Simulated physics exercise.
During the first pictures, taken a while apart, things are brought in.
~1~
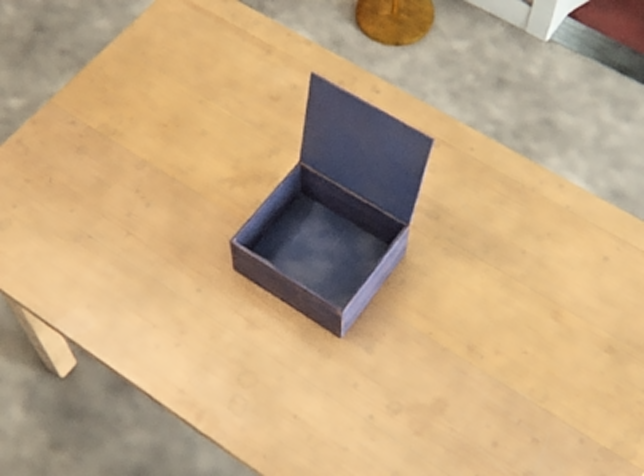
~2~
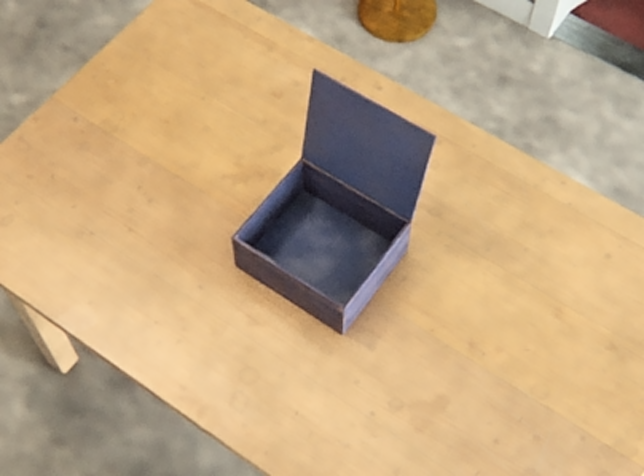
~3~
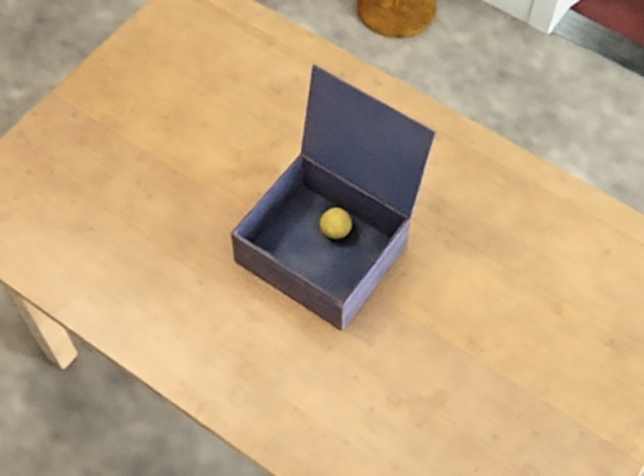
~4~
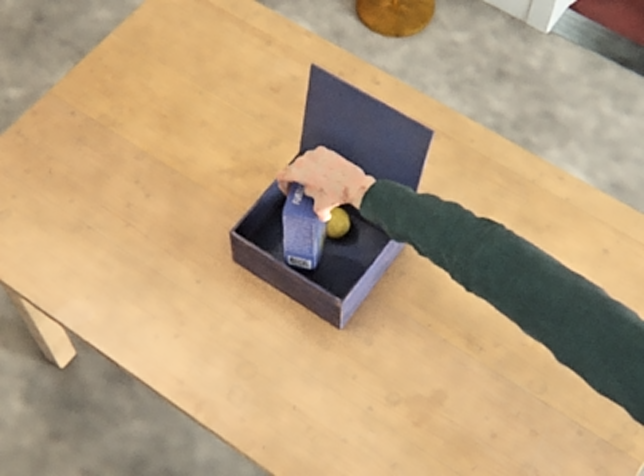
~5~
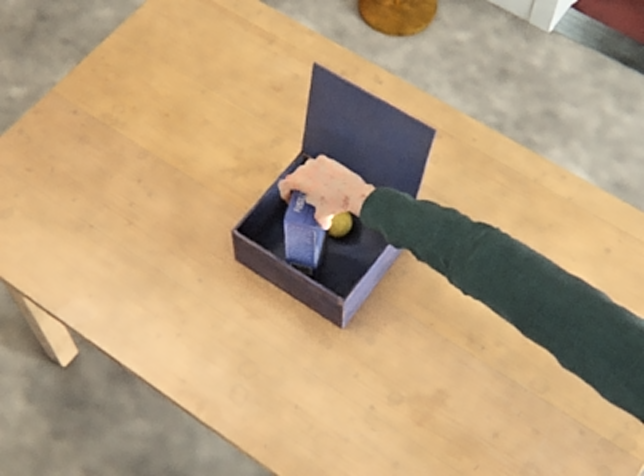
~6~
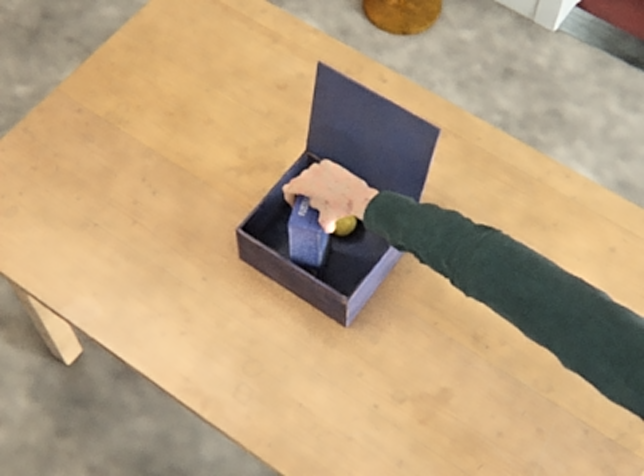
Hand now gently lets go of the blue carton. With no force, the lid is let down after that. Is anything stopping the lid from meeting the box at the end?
Watch - the lid never drops into place.
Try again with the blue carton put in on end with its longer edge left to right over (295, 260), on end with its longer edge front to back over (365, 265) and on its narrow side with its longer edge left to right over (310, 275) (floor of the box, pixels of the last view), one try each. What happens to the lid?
In case one it remains open, in case two it remains open and in case three it ends up closed.
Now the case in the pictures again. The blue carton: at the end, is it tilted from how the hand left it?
After all that, it keeps its set angle.
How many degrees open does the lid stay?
Measured angle - around 45°.
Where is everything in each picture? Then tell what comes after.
In the first picture, the last thing is not in view yet.
In the second picture, the last thing is not in view yet.
In the third picture, the last thing is not in view yet; yellow lemon (336, 224).
In the fourth picture, on its way; blue carton (306, 226).
In the fifth picture, on its way; blue carton (307, 233).
In the sixth picture, put in, still held; blue carton (311, 237).
Then, 1.10 s later than the last frame, lid starting down.
Then, 1.40 s later than the last frame, lid 72° above the rim.
Then, 1.70 s later than the last frame, lid 50° above the rim.
When it is over, lid 47° above the rim; both as before. End places, in pixels of the last picture, blue carton near (311, 237).
